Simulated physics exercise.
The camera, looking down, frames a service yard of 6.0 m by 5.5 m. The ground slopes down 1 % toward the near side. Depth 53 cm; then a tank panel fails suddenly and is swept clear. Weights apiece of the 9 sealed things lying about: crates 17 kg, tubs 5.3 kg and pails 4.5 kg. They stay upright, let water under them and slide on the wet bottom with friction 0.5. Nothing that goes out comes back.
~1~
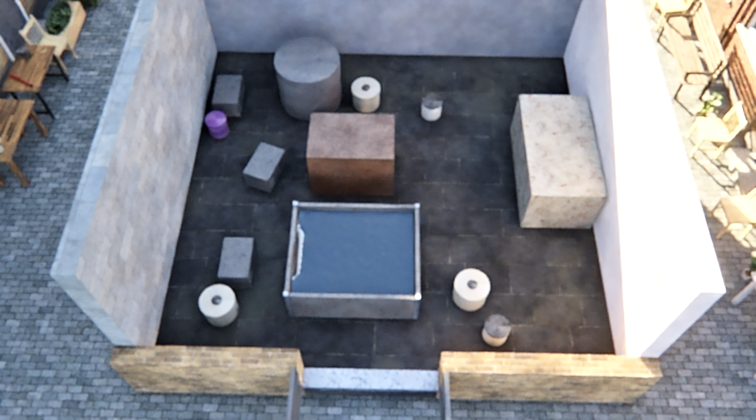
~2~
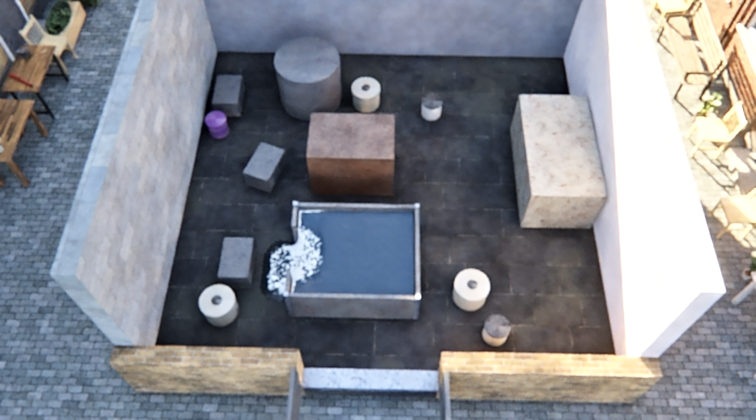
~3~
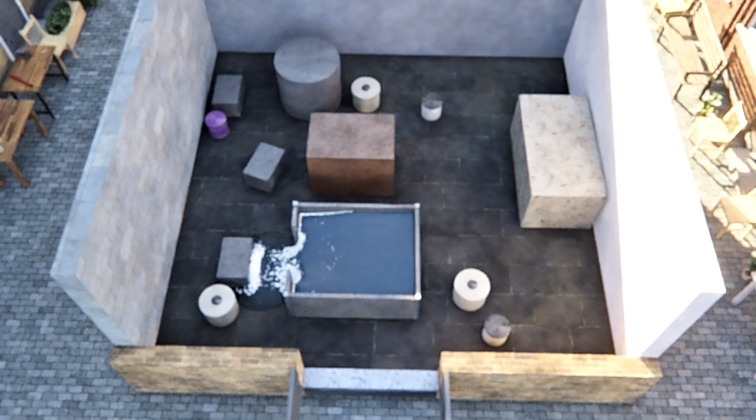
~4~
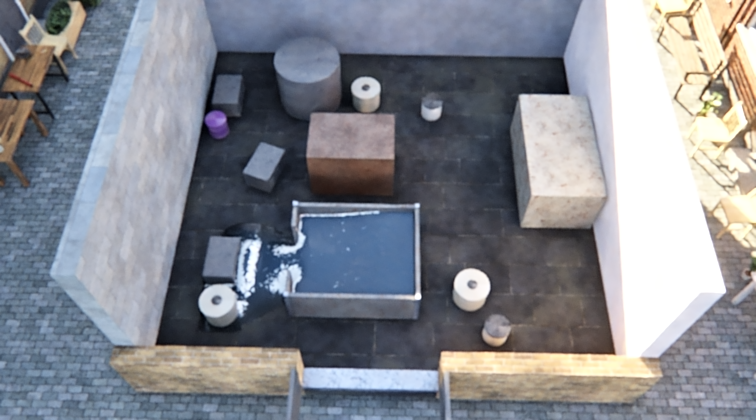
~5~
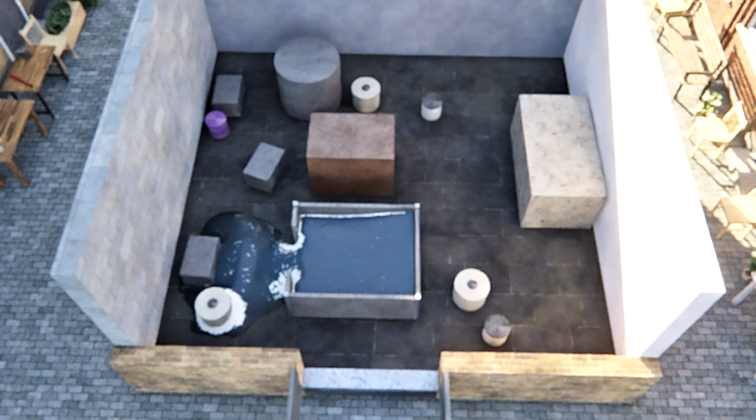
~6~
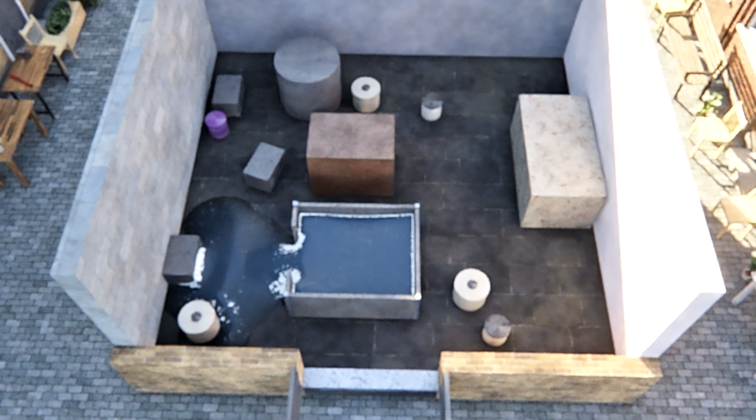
A walled yard held blocks, drums and a tank of water, which gushed from its left side and spread across the dark floor, pushing a gray block and then a pale round tub leftward.
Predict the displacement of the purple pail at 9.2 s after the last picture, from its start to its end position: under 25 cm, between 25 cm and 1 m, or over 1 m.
It'll be greatly displaced.
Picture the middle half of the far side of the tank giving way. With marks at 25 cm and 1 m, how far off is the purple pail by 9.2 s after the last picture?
Afterwards the purple pail glides a modest way.
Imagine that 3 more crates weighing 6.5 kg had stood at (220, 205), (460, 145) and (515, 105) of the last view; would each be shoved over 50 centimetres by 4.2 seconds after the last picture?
Going through them in the order asked, they come out clear of the mark, shy of the mark and shy of the mark.
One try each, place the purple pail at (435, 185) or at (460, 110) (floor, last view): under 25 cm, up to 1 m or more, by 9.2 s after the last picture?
Respectively: It rests almost unmoved; it rests almost unmoved.
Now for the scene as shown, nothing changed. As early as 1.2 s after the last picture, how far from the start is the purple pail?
Displacement near 20 cm.
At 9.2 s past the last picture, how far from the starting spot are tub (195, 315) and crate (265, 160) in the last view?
The first ends 350 cm from its start, the second 0 cm.
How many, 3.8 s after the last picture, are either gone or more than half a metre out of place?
4 of them.
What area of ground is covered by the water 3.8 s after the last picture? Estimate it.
Around 16 m2 of it.
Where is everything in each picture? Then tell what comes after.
The purple pail at (215, 119), on the bottom; 2.0 m2 under water; 0 of 9 have shifted, in the first picture.
The purple pail at (215, 119) rests on the ground; water covers 2.4 m2; 0 of 9 have shifted, in the second picture.
The purple pail at (215, 119), on the bottom; water covers 2.8 m2; 0 of 9 have shifted, in the third picture.
The purple pail at (215, 119), on the bottom; water covers 3.3 m2; 1 of 9 have shifted, in the fourth picture.
The purple pail at (215, 119), on the bottom; 4.0 m2 under water; 2 of 9 have shifted, in the fifth picture.
The purple pail at (215, 119) rests on the ground; water covers 4.9 m2; 2 of 9 have shifted, in the sixth picture.
Then, 1.2 s after the last picture the purple pail is near (225, 111), 0.2 m from its start, aground; 0 of 9 are out; 2 afloat.
Then, 3.8 s after the last picture the purple pail is near (295, 124), 1.2 m from its start, aground; 0 of 9 are out; 2 afloat.
Then, 6.2 s after the last picture the purple pail is near (296, 124), 1.3 m from its start, aground; 0 of 9 are out; 1 afloat.
Then, 9.2 s after the last picture the purple pail is near (304, 130), 1.4 m from its start, aground; 0 of 9 are out; 1 afloat.
